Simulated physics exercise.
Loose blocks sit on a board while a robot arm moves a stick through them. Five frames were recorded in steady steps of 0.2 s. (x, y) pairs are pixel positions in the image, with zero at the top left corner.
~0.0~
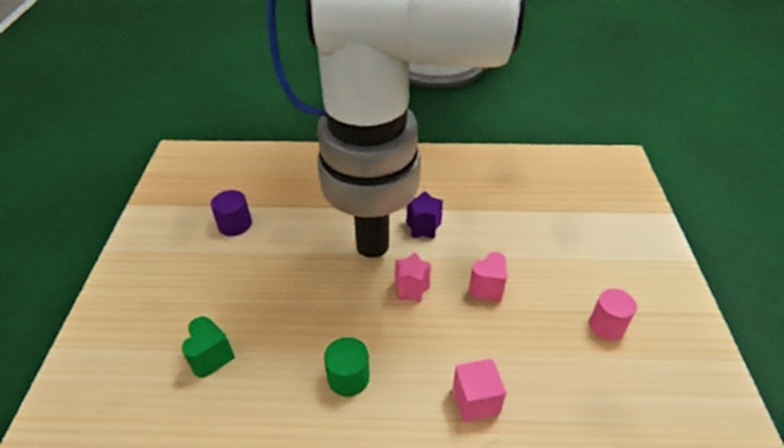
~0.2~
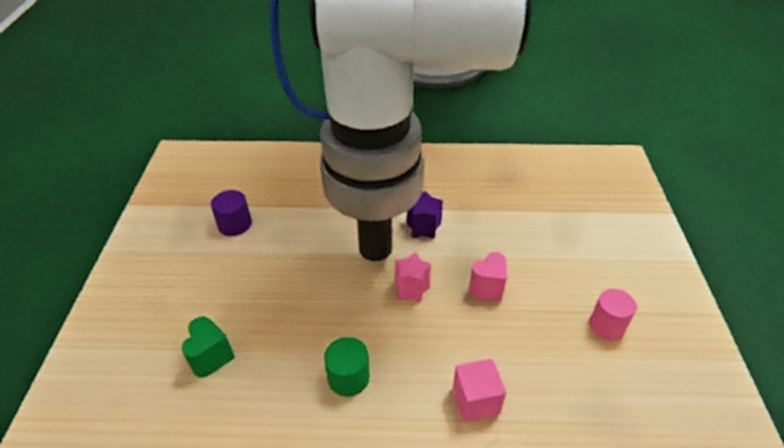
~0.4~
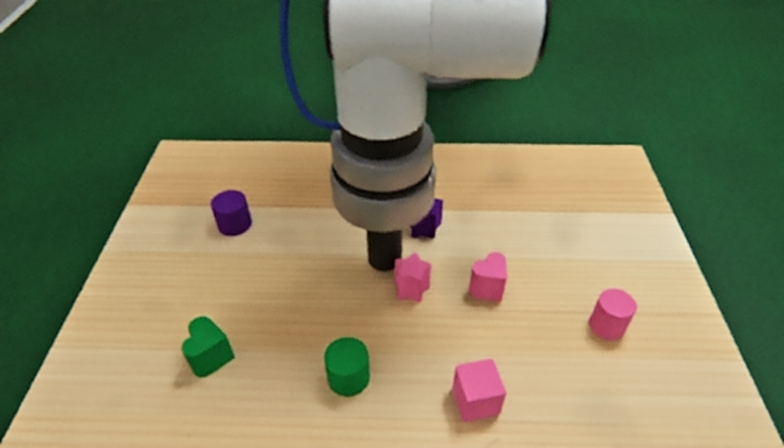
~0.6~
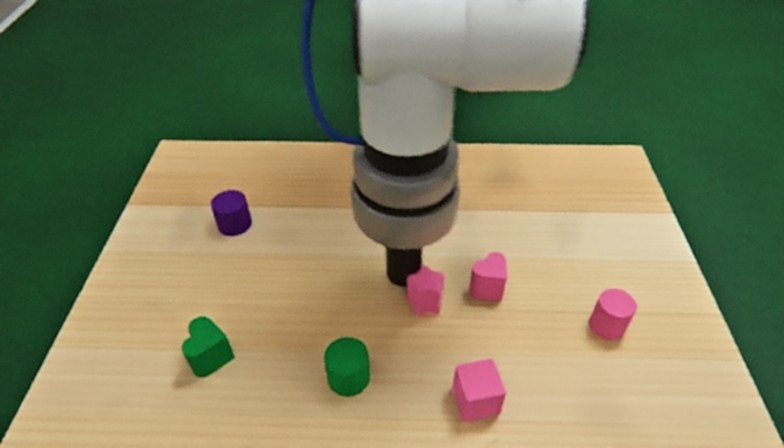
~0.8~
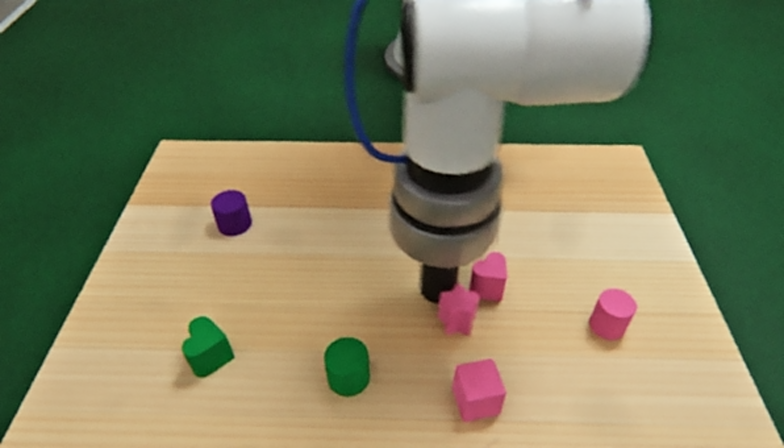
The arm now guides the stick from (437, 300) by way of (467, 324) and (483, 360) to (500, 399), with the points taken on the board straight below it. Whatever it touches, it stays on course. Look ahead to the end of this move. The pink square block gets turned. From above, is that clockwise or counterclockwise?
It is turned clockwise.
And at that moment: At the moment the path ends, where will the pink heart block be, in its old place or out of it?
The pink heart block does not move.
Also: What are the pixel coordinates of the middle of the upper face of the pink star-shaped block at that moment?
Expect it around (545, 389).
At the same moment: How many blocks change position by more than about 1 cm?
Moved: Exactly two.
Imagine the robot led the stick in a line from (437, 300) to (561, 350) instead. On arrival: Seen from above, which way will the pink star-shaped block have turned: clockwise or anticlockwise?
Clockwise rotation.
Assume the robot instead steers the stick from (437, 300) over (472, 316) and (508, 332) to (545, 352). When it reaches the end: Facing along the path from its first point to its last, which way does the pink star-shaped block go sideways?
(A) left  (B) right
It's B.
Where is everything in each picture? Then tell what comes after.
Lower end of the stick at (373, 246), tops of blocks, pink star-shaped block at (413, 266), pink square block at (481, 379), pink heart block at (492, 266), in the first frame.
Stick at (376, 249), blocks as before, in the second frame.
Stick at (385, 259), blocks as before, in the third frame.
Stick at (404, 274), pink star-shaped block at (427, 279), in the fourth frame.
Stick at (438, 290), pink star-shaped block at (460, 299), pink square block at (481, 379), pink heart block at (492, 266), in the fifth frame.
What follows on the original path. One third of the way, stick at (469, 314); pink star-shaped block at (493, 327).
Two thirds of the way, stick at (486, 351); pink star-shaped block at (519, 361).
At the end, stick at (503, 390); pink star-shaped block at (545, 389), turned 40° anticlockwise; pink square block at (481, 409), turned 60° clockwise; pink heart block not moved.
